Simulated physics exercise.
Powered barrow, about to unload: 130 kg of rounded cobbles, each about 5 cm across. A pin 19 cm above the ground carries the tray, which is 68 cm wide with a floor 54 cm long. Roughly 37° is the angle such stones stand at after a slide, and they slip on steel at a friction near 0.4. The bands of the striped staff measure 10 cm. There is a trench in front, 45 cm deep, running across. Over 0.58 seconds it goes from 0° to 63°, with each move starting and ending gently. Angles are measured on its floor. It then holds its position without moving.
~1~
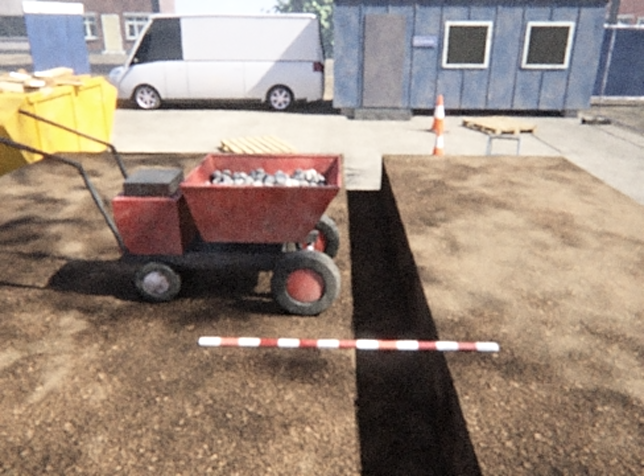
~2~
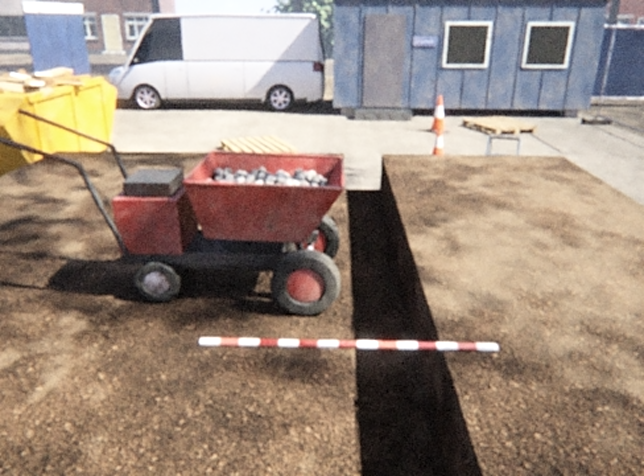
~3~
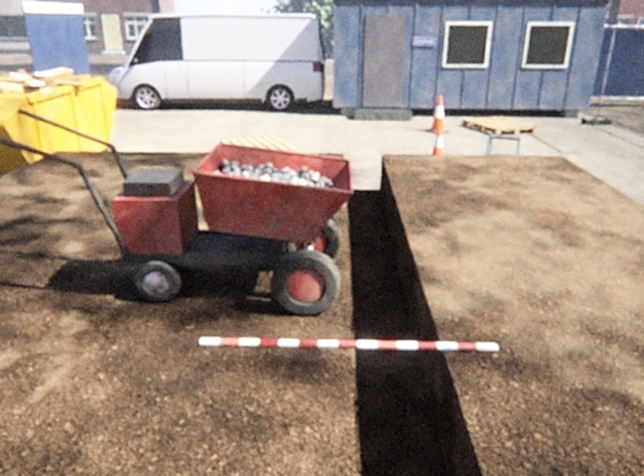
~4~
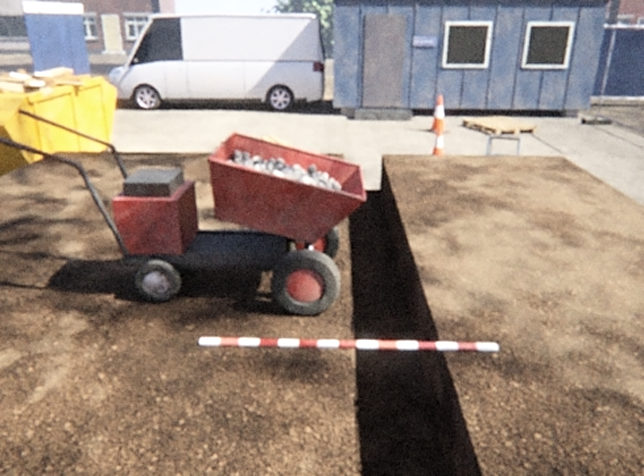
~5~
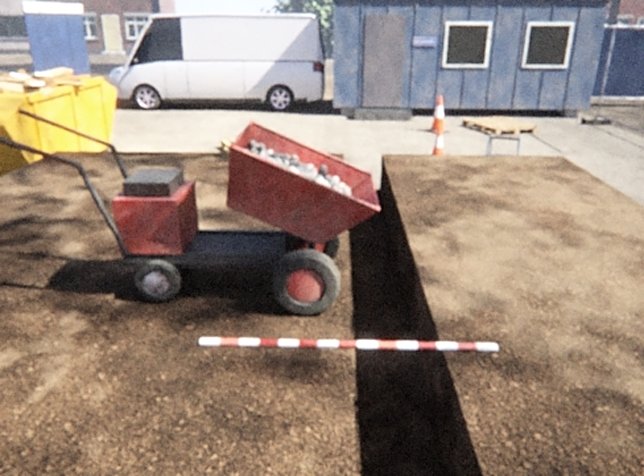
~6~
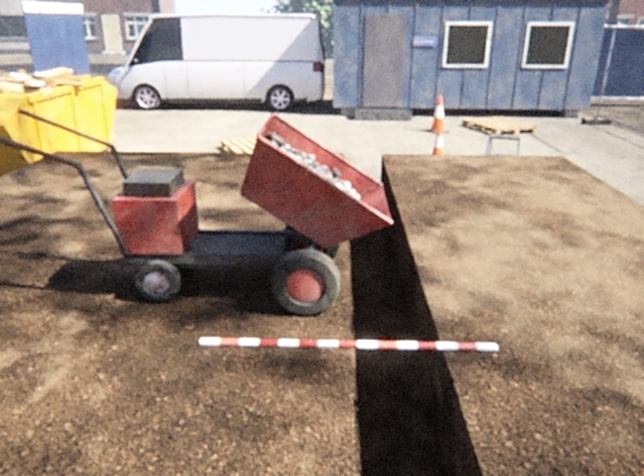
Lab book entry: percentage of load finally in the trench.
Approx. 15 percent.
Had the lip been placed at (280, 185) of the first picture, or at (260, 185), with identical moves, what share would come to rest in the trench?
Near 55 then near 65 percent.
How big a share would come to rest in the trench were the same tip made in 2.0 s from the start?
Roughly 30 per cent.
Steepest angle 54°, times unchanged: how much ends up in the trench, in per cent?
In that case some 10 per cent.
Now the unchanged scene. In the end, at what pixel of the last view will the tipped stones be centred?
(461, 289).
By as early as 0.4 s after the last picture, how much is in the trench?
Close to 5 per cent has got there by then.
Then, 0.1 s after the last picture the floor is at 53°, 100 % in the tray; the foremost stones are at (384, 235).
Then, 0.4 s after the last picture the floor is at 63°, 91 % in the tray, 3 % in the trench, 5 % past the trench; the foremost stones are at (452, 265).
Then, 0.7 s after the last picture the floor is at 63°, 51 % in the tray, 6 % in the trench, 43 % past the trench; the foremost stones are at (563, 303).
Then, 2.7 s after the last picture the floor is at 63°, 38 % in the tray, 15 % in the trench, 47 % past the trench; the foremost stones are past the picture's edge.
